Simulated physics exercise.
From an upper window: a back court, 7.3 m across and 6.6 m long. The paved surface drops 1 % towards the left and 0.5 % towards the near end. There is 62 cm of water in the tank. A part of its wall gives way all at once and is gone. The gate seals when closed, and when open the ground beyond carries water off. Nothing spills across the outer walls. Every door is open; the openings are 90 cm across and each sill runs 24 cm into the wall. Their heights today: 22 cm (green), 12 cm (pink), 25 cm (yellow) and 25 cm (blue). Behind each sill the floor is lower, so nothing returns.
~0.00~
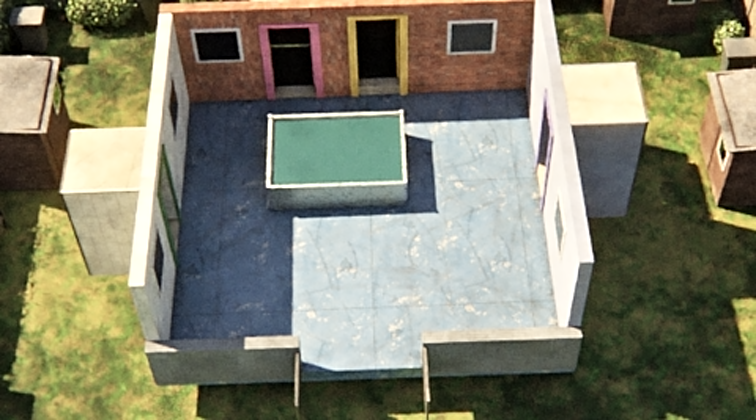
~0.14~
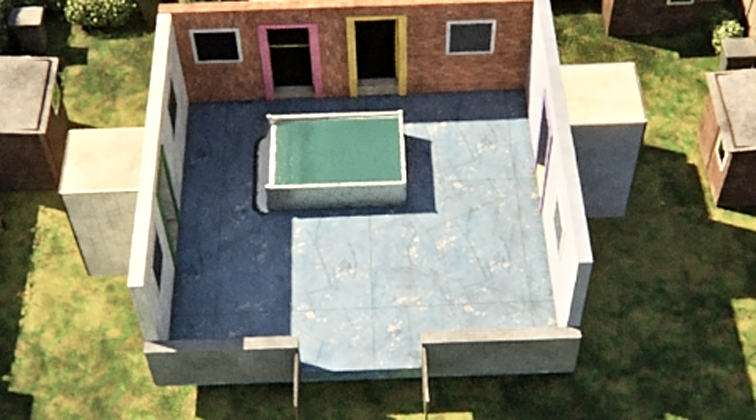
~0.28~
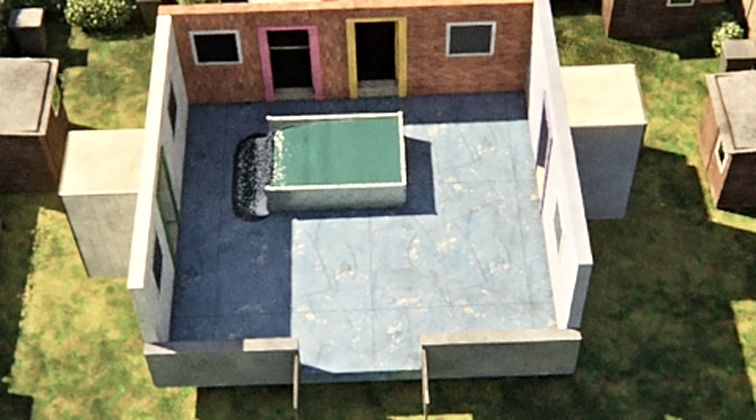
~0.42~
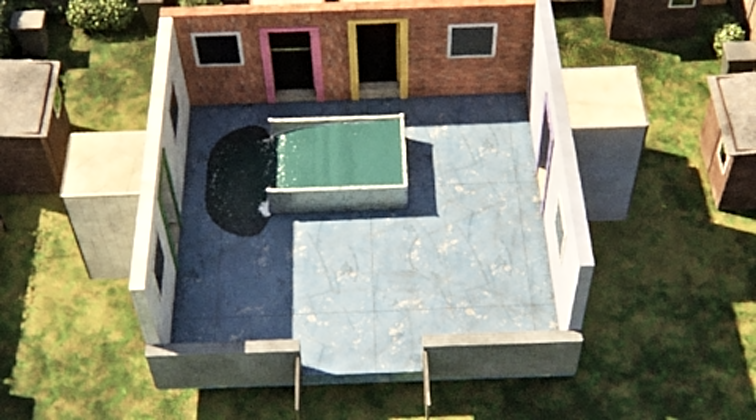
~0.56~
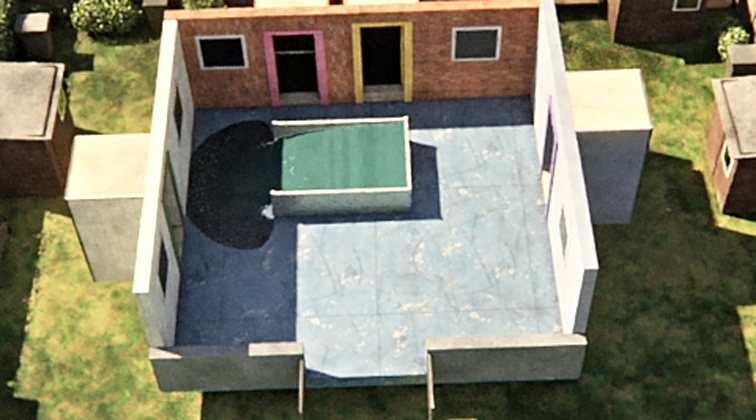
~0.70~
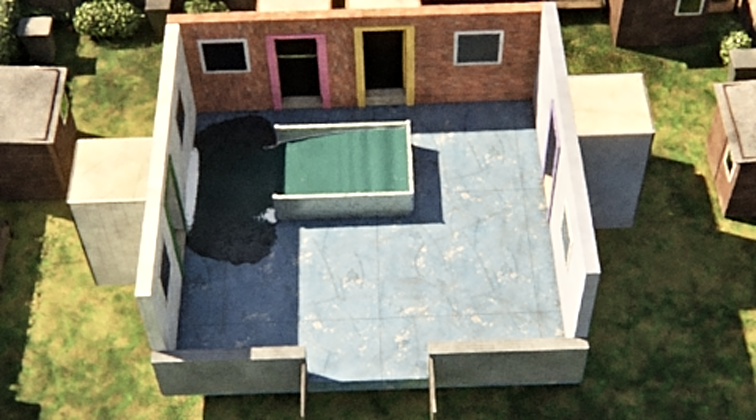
A walled court with a tank of green water, its left side giving way and dark water spreading across the blue floor.
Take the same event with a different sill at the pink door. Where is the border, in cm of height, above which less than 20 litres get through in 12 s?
Some 6.5 cm above the ground.
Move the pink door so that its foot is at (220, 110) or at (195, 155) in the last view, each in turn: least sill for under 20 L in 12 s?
About 35 and 33 cm.
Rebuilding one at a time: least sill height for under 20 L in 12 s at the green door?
About 20 cm at green.
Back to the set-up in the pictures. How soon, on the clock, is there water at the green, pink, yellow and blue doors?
Arrival: Green 0.8 s, pink 2.2 s, yellow 3.0 s, blue 5.5 s.
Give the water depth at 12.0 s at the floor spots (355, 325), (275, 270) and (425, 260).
About 9, 3 and 8 cm.
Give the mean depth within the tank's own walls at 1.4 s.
Some 38 cm.
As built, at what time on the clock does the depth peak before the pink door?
Around 4.5 s.
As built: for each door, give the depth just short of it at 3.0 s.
In cm: Green 22, pink 9, yellow 2, blue 0.
After 1.4 s water covers 15 % of the floor, deepest (44 cm) near (190, 193); it has not reached the pink door.
After 3.0 s water covers 35 % of the floor, deepest (40 cm) near (196, 122); 9 cm at the pink door, 0 litres in over its 12 cm sill.
After 12.0 s water covers 100 % of the floor, deepest (11 cm) near (349, 304); 4 cm at the pink door, 0 litres in over its 12 cm sill.
At the pink door as built, the water arrived by 2.3 s and peaked near 11 cm at 4.4 s.
With a sill of 5.5 cm, 29 litres would have come in within the 12 s; with 7.5 cm, 12 litres. So under 20 litres takes about 6.5 cm.
